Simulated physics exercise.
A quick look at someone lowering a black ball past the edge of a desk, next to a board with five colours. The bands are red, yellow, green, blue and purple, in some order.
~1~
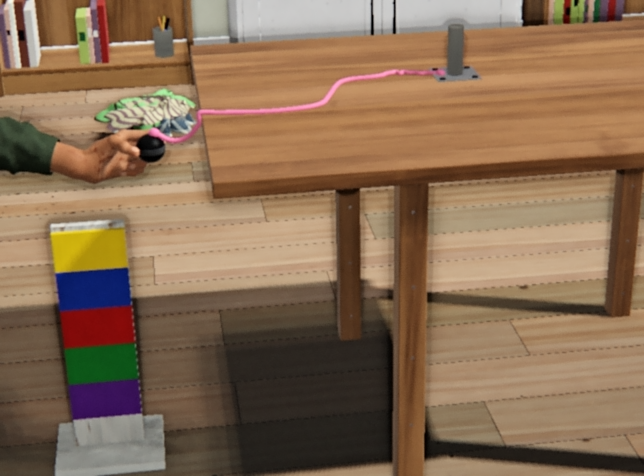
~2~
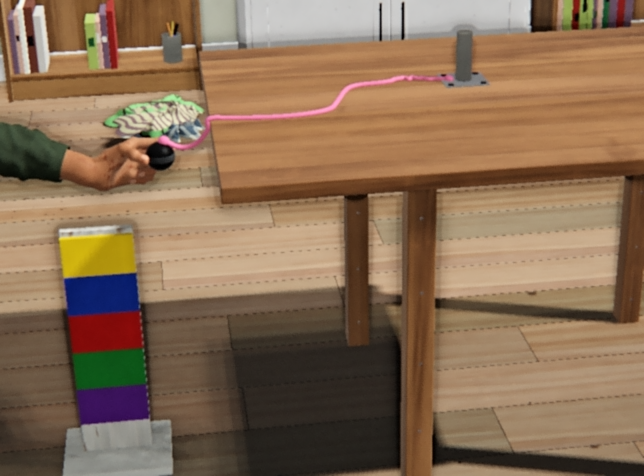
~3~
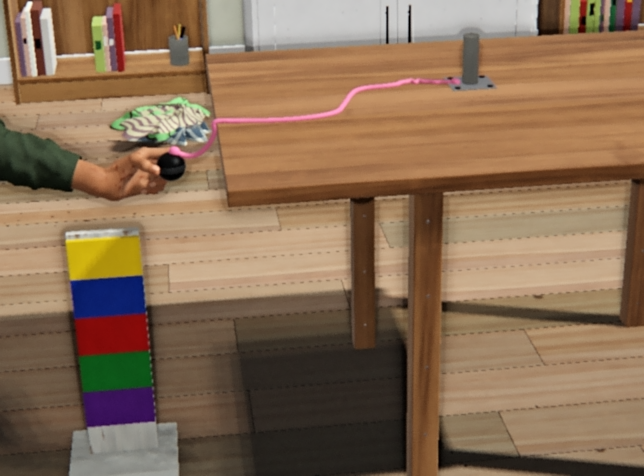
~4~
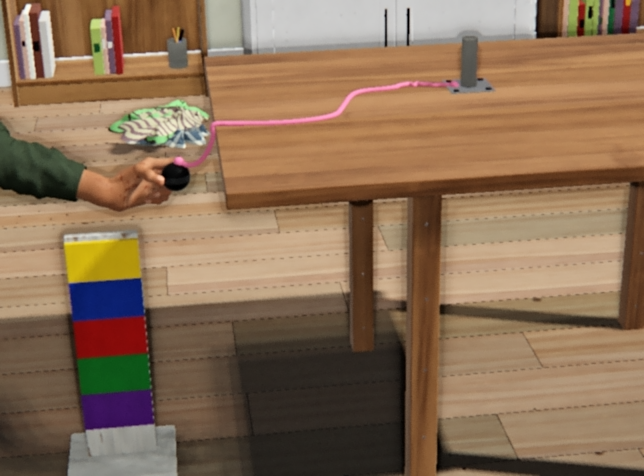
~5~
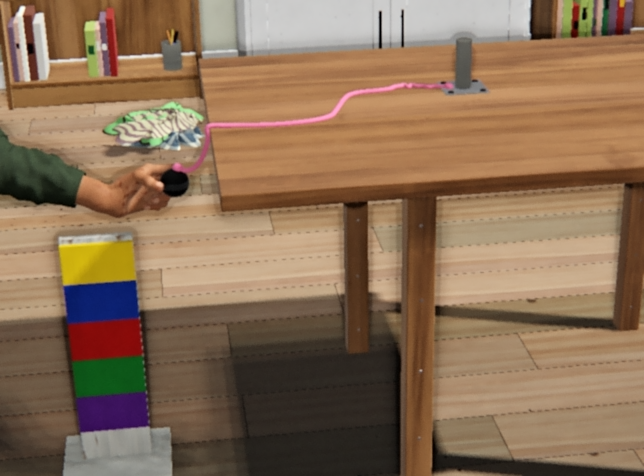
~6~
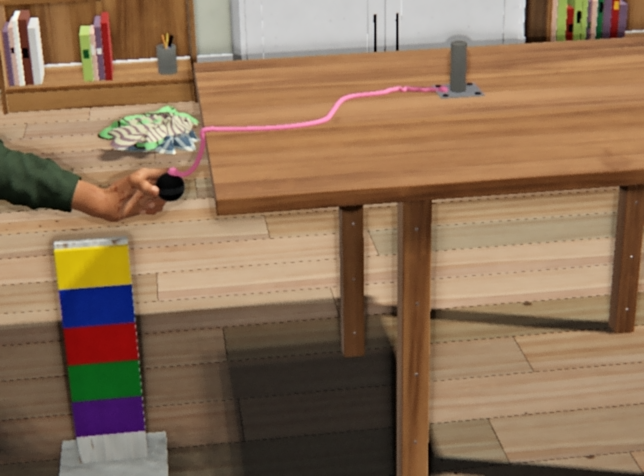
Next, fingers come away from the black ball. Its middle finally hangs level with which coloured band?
With the yellow band.
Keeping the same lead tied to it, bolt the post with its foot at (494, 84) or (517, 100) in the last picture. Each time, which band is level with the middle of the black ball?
Answer, in order: No band, above them all.
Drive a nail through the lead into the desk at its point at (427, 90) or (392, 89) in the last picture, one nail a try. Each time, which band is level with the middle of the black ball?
Going through them one at a time, the answers are yellow; yellow.
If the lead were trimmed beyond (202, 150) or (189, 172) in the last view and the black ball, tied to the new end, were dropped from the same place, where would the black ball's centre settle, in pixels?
Case by case: (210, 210), then (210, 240).
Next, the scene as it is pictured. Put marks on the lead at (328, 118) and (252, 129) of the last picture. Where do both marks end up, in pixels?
The first settles around (276, 113), the second around (203, 135).
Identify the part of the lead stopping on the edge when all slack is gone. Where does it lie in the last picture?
It's the piece you see at (259, 129).
Early on, ball near (191, 247); level with yellow.
Midway, ball near (230, 241); level with yellow.
Near the end, ball near (219, 252); level with yellow.
Finally, ball near (213, 252); level with yellow. The yellow one.
